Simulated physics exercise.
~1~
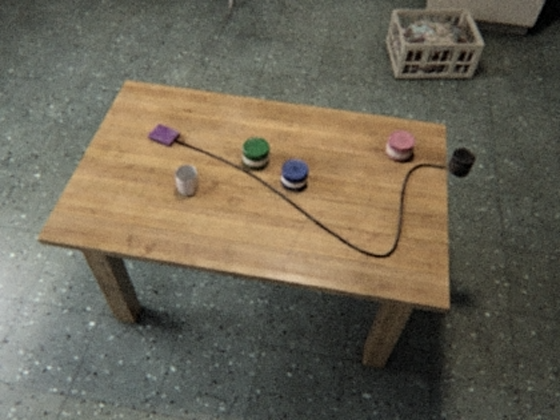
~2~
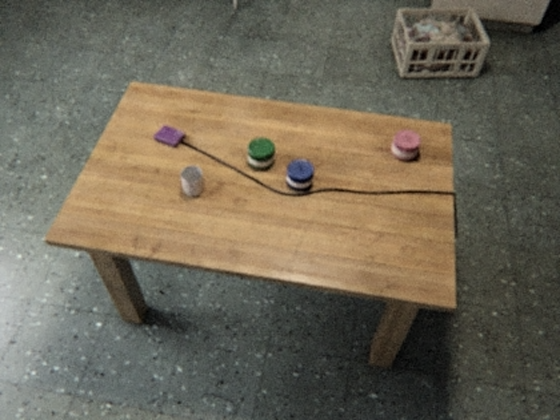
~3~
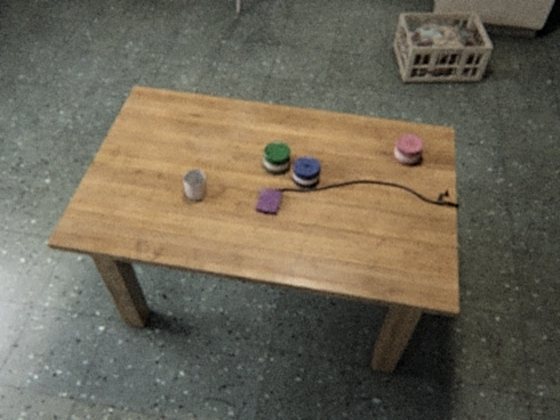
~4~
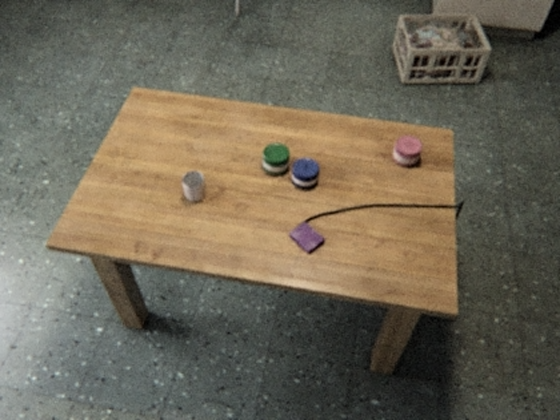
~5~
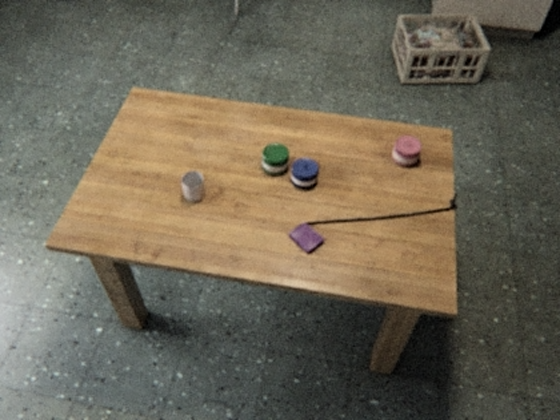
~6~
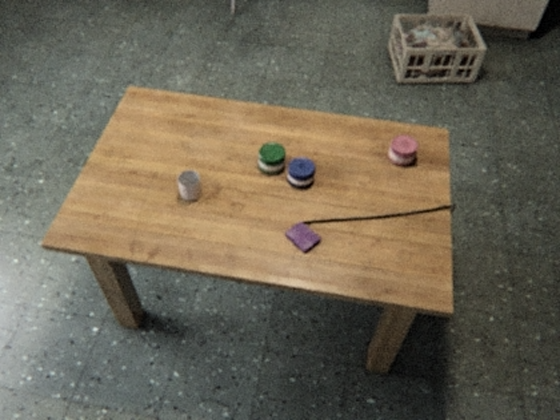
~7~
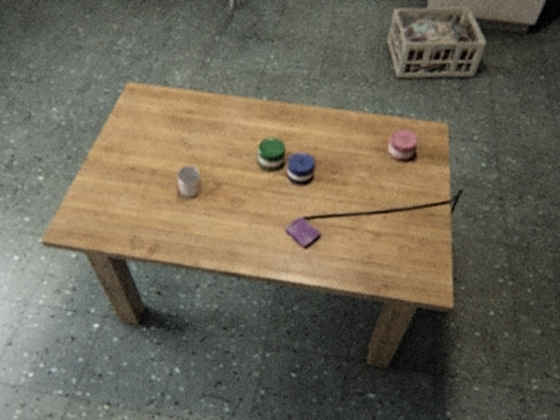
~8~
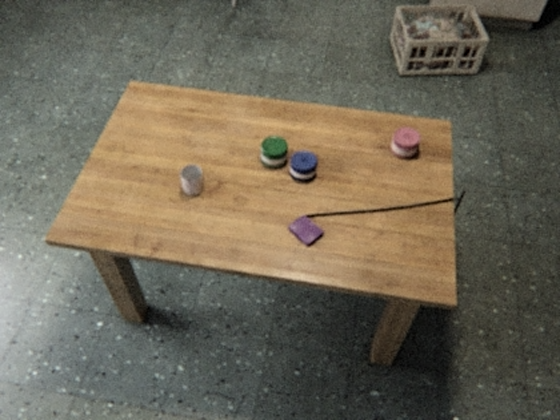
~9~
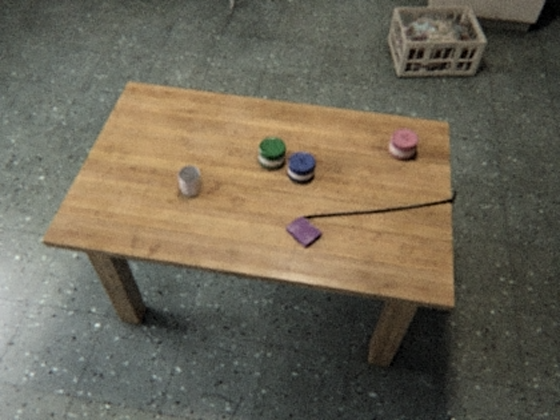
On a wooden table, a black speaker dropped off the right side and its cable dragged the purple phone right and toward the front, nudging the green canister slightly, until the phone came to rest with the cable stretched over the edge.
